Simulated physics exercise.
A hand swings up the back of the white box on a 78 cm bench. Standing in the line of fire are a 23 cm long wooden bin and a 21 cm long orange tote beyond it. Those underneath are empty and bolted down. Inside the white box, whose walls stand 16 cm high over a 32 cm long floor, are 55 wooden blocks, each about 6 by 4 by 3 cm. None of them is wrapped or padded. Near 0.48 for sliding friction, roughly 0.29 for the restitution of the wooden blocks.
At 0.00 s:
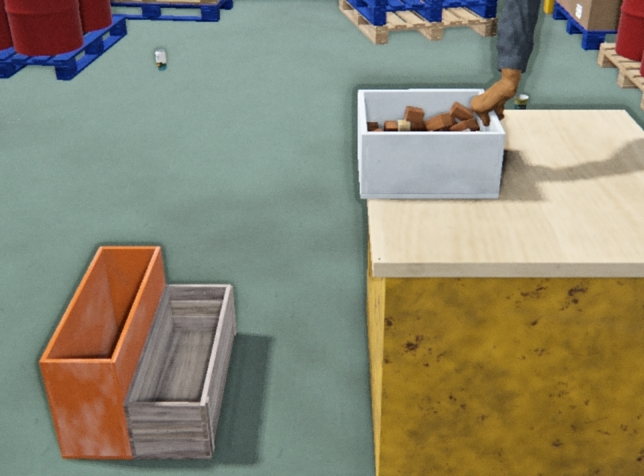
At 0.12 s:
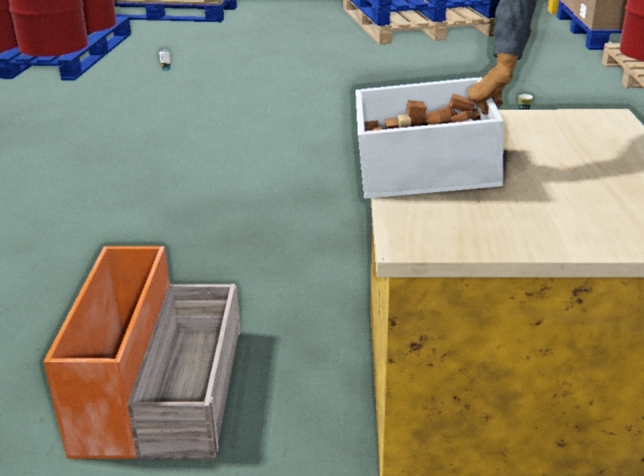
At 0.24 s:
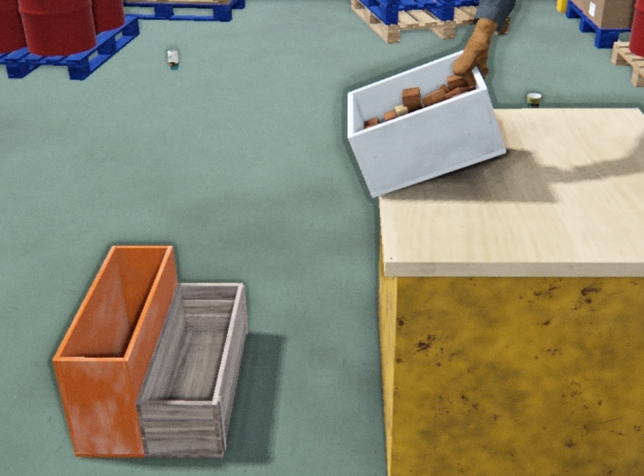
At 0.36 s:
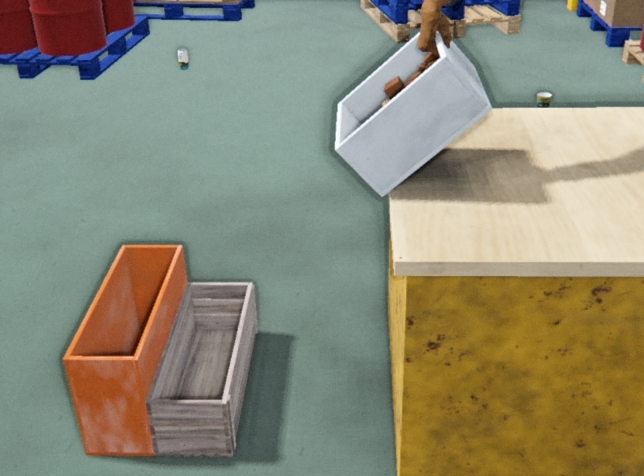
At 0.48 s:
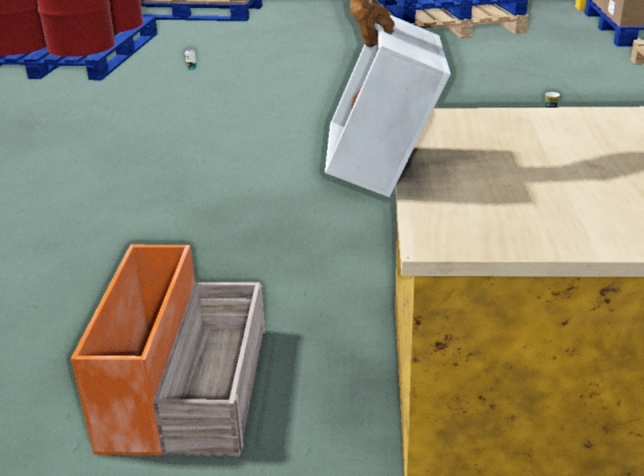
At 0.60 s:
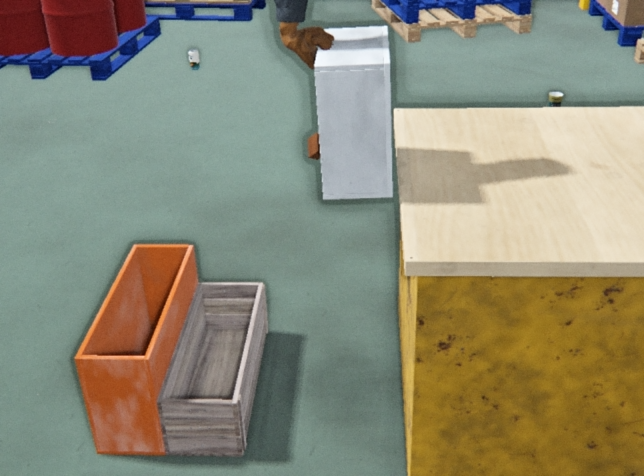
A hand swings a white box of wooden blocks up onto its left end beside a bench.
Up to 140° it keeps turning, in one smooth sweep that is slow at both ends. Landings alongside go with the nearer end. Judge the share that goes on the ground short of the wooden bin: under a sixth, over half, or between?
Tally for the ground short of the wooden bin: The majority of them.
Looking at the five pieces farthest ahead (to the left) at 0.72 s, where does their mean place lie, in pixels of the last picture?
Close to (278, 167).
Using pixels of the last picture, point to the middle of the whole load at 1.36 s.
The centre sits near (268, 379).
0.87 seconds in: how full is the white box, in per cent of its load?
I'd say close to 40 in a hundred.
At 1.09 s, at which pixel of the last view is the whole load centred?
I'd put it close to (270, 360).
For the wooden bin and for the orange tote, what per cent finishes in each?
Shares, in order: About 35 percent and 0 percent.
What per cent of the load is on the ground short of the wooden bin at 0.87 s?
Share at that moment: About 0 %.
After 0.72 s, tilt 114°; 45 still in the white box and 10 in the air.
After 0.87 s, tilt 134°; 21 still in the white box, 1 in the wooden bin and 33 in the air.
After 1.09 s, tilt 140°; 20 in the wooden bin, 12 on the ground short of the wooden bin and 23 in the air.
Outcome (at 1.36 s), 20 in the wooden bin and 35 on the ground short of the wooden bin. Asked share, 35 of 55, 64 per cent.
